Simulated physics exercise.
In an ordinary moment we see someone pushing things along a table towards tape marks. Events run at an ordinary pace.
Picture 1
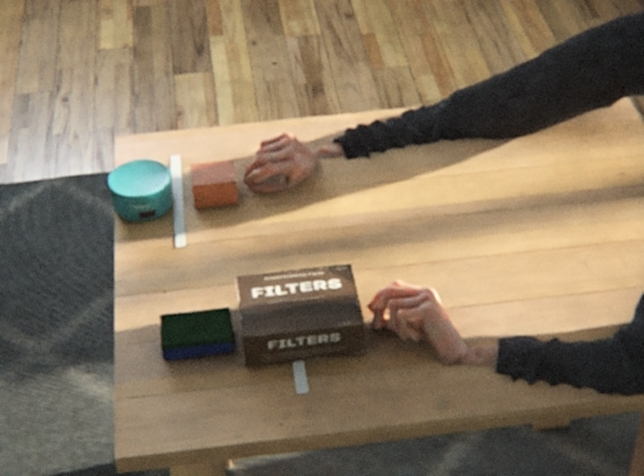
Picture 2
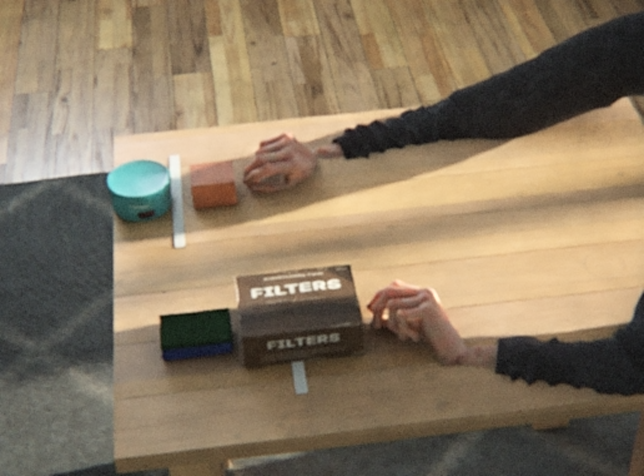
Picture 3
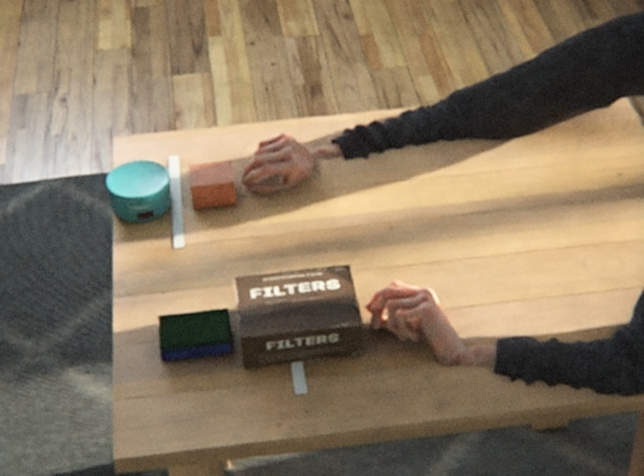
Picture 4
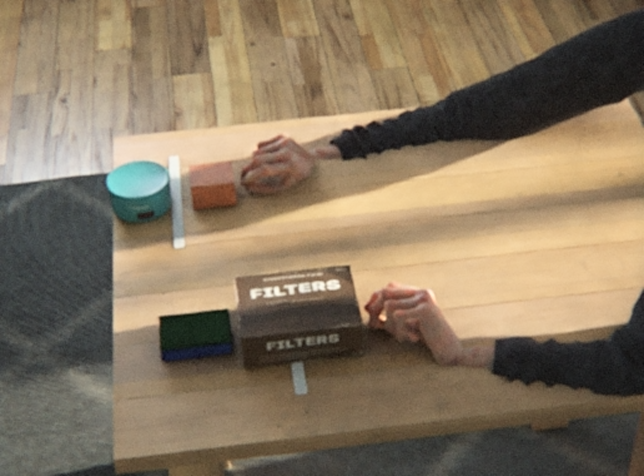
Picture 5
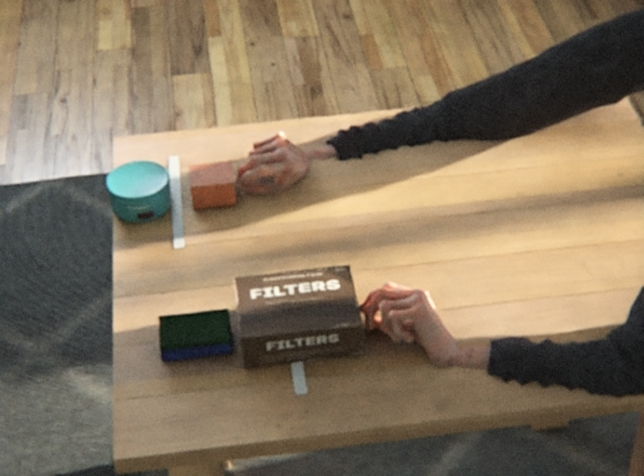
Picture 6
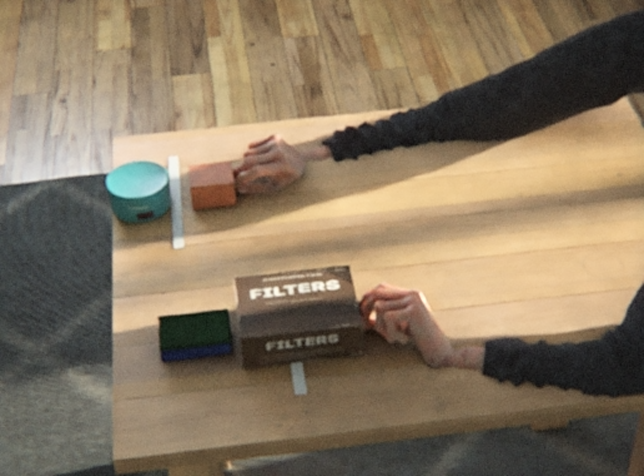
On a wooden table, two hands rested beside an orange block near a turquoise tub and a brown filters box touching a blue sponge, then edged slightly left while the objects barely moved.
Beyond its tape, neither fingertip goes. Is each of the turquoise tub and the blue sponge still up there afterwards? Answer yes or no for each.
Turquoise tub - no; blue sponge - yes.
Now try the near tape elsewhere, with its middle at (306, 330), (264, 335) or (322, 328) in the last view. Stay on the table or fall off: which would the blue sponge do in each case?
Object blue sponge - try 1: Ends up safe; try 2: Travels too far; try 3: Ends up safe.
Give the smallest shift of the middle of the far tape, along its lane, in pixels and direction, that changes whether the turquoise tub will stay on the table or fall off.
Roughly 16 pixels to the right.
Then, 0.90 s on from there, turquoise tub turned 16° from its first pose near (93, 200); blue sponge displaced about its own width near (131, 342).
Then, 1.22 s on from there, turquoise tub on its way down near (73, 333); blue sponge displaced about its own width near (129, 342).
In the end, the turquoise tub goes over the edge; the blue sponge stays on the table, near (129, 342).
